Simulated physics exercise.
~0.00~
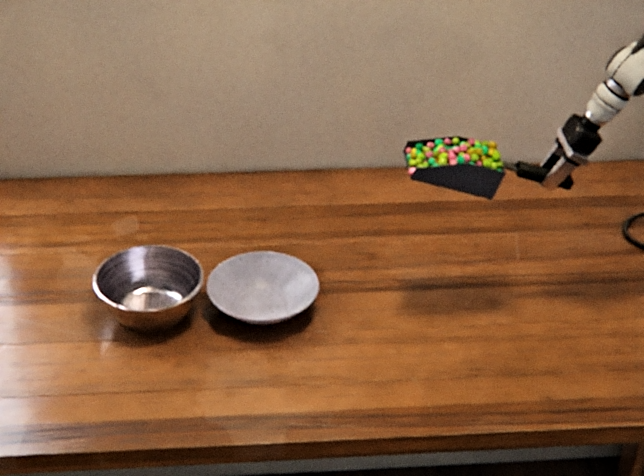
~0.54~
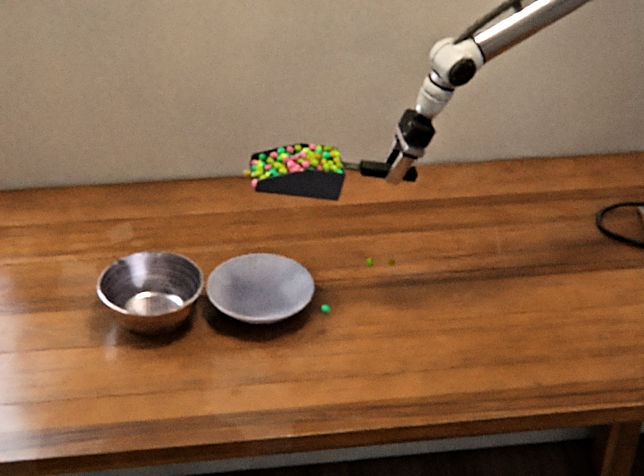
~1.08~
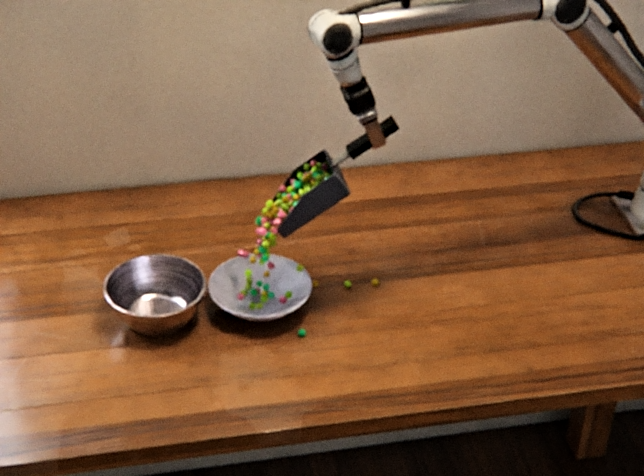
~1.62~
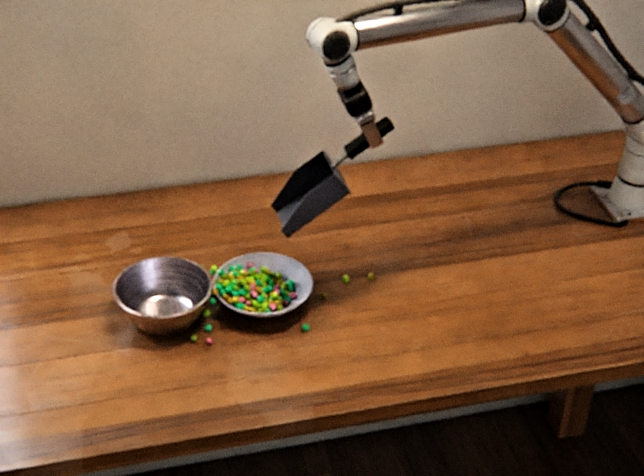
A polished wooden table stands against a plain beige wall, seen from slightly above its front edge. A shiny metal bowl and a shallow grey dish sit side by side on the left, while a robot arm at the right holds a dark scoop heaped with green, yellow, pink and orange sweets. The arm carries the scoop left, and a few sweets drop onto the table. It then tips the scoop steeply, pouring the sweets into the grey dish. Finally, the scoop hangs empty above the colourful pile, with several sweets scattered around the dish and the metal bowl apparently empty.
